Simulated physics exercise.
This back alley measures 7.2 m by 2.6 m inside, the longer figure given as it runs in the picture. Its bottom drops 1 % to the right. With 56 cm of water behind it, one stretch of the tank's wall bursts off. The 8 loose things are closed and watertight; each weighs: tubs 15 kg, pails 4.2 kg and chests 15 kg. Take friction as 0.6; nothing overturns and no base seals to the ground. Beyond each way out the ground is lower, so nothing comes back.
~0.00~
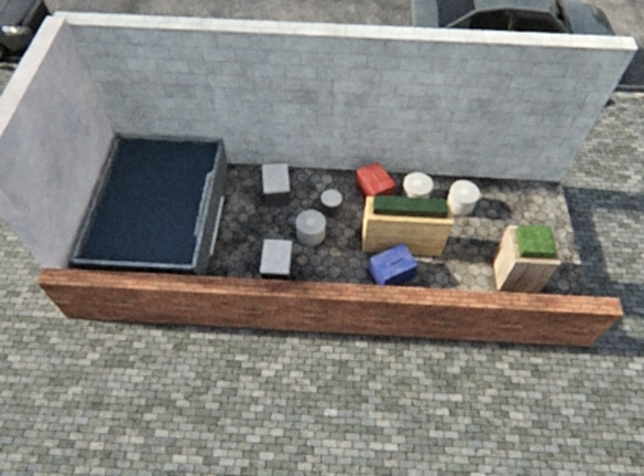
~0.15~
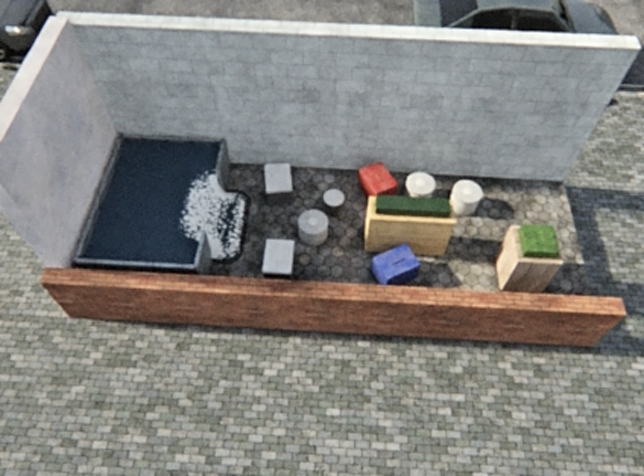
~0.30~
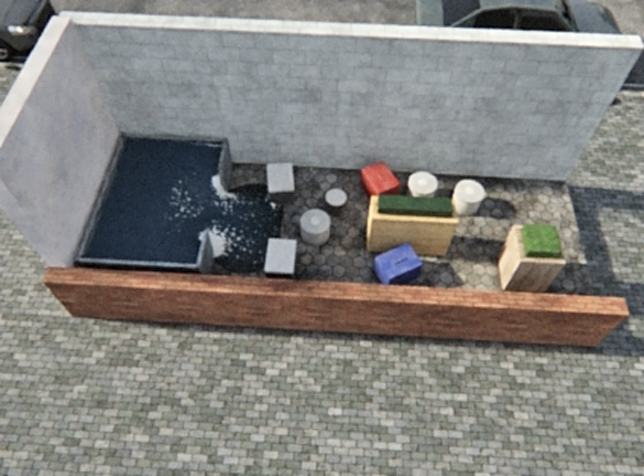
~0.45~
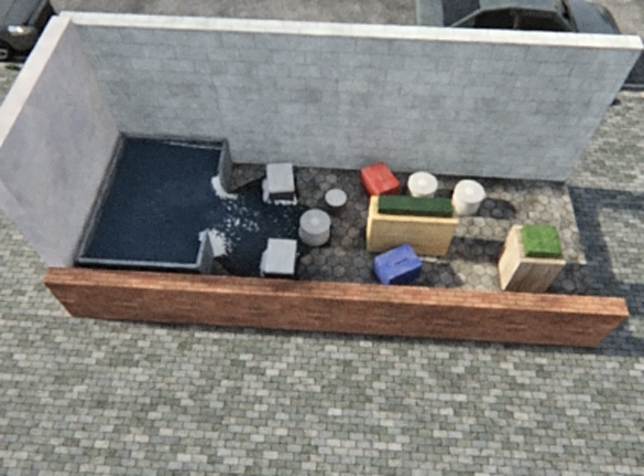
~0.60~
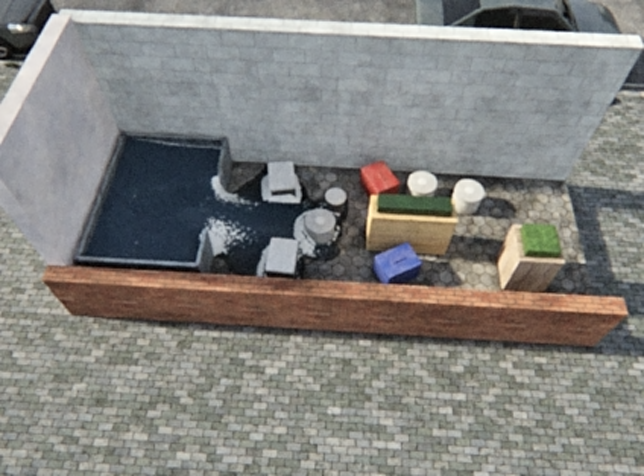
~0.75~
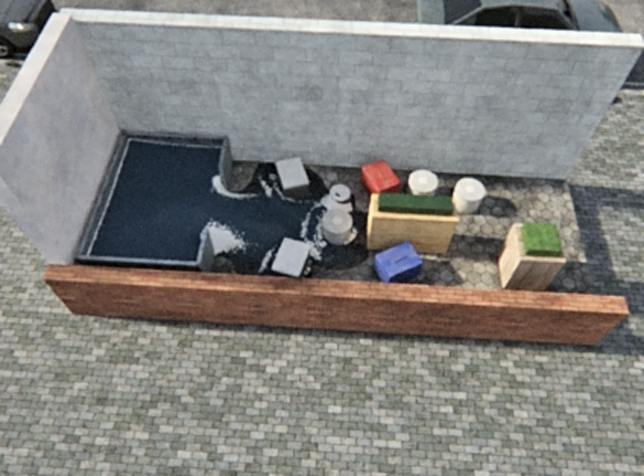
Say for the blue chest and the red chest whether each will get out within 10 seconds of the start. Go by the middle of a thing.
The blue chest is kept in, the red chest gets out.
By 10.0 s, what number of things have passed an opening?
By then 5.
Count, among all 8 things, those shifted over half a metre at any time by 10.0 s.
I count 8.
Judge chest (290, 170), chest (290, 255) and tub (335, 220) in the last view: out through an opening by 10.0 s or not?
In turn: Gone, kept in, inside.
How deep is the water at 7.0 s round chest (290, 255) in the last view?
Roughly 10 cm.
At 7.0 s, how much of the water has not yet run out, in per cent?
Some 58 per cent remains.
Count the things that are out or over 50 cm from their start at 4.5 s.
8 of them.
After 2.0 s the blue chest is near (481, 272), 1.2 m from its start, aground; the red chest is near (429, 164), 0.8 m from its start, afloat; 0 of 8 are out; 6 afloat.
After 4.5 s the blue chest is near (498, 272), 1.4 m from its start, afloat; the red chest has gone out; 5 of 8 are out; 3 afloat.
After 7.0 s the blue chest is near (497, 275), 1.4 m from its start, aground; the red chest has gone out; 5 of 8 are out; 2 afloat.
After 10.0 s the blue chest is near (497, 276), 1.4 m from its start, aground; the red chest has gone out; 5 of 8 are out; 1 afloat.
